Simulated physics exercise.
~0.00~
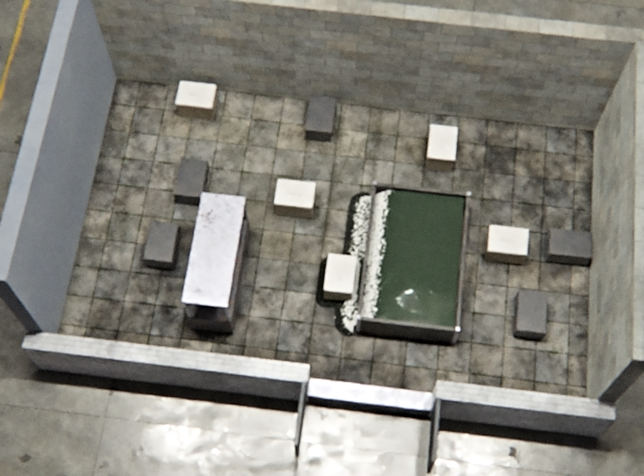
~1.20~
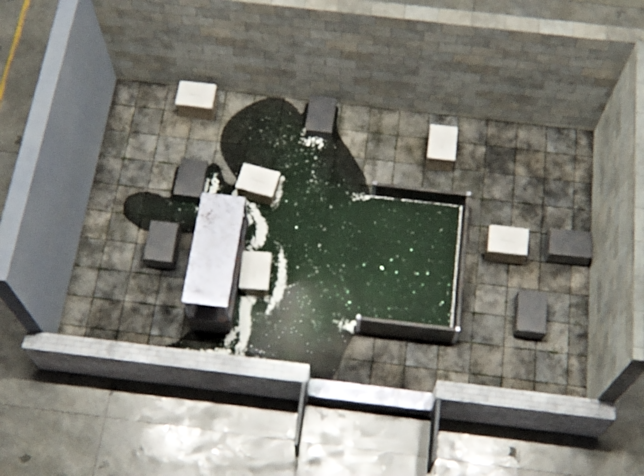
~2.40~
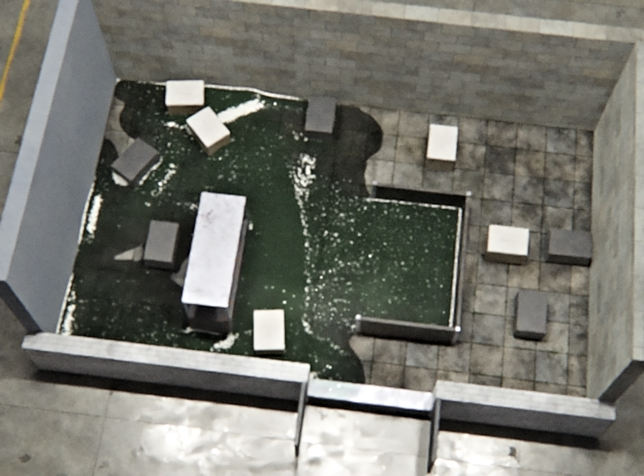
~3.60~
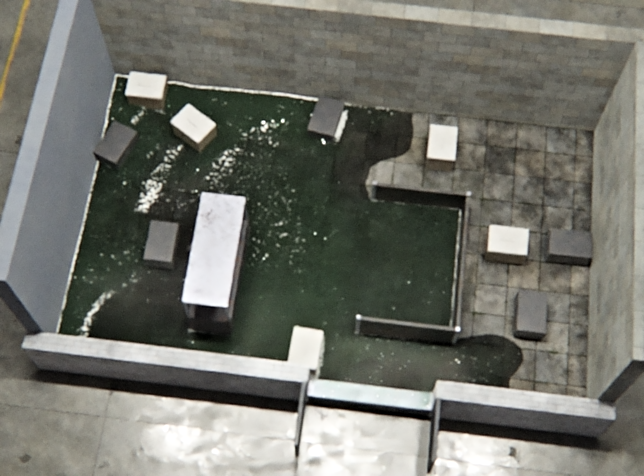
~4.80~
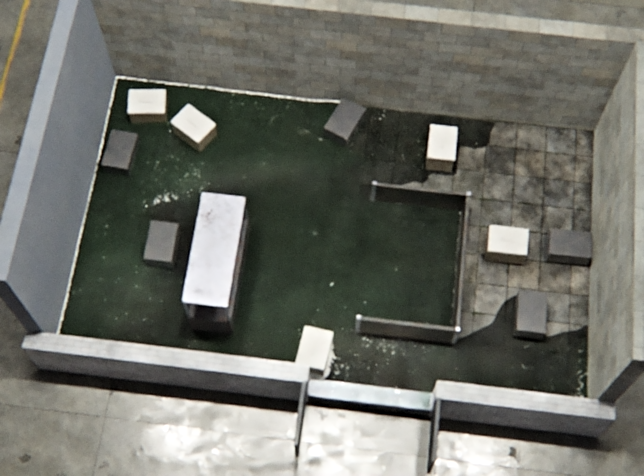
Dark green water, topped with white foam, bursts from the left side of a low rectangular tank right of centre in a walled, tiled hall, seen from high above. White and grey blocks stand around the floor, with a long pale-topped block left of centre. The water pushes two white blocks leftward, spreads around the long block and reaches the left wall. It shifts and turns more blocks at the upper left, while one white block drifts down to the front opening. The foam fades as water creeps right, leaving the right-hand blocks standing and some tiles still uncovered.
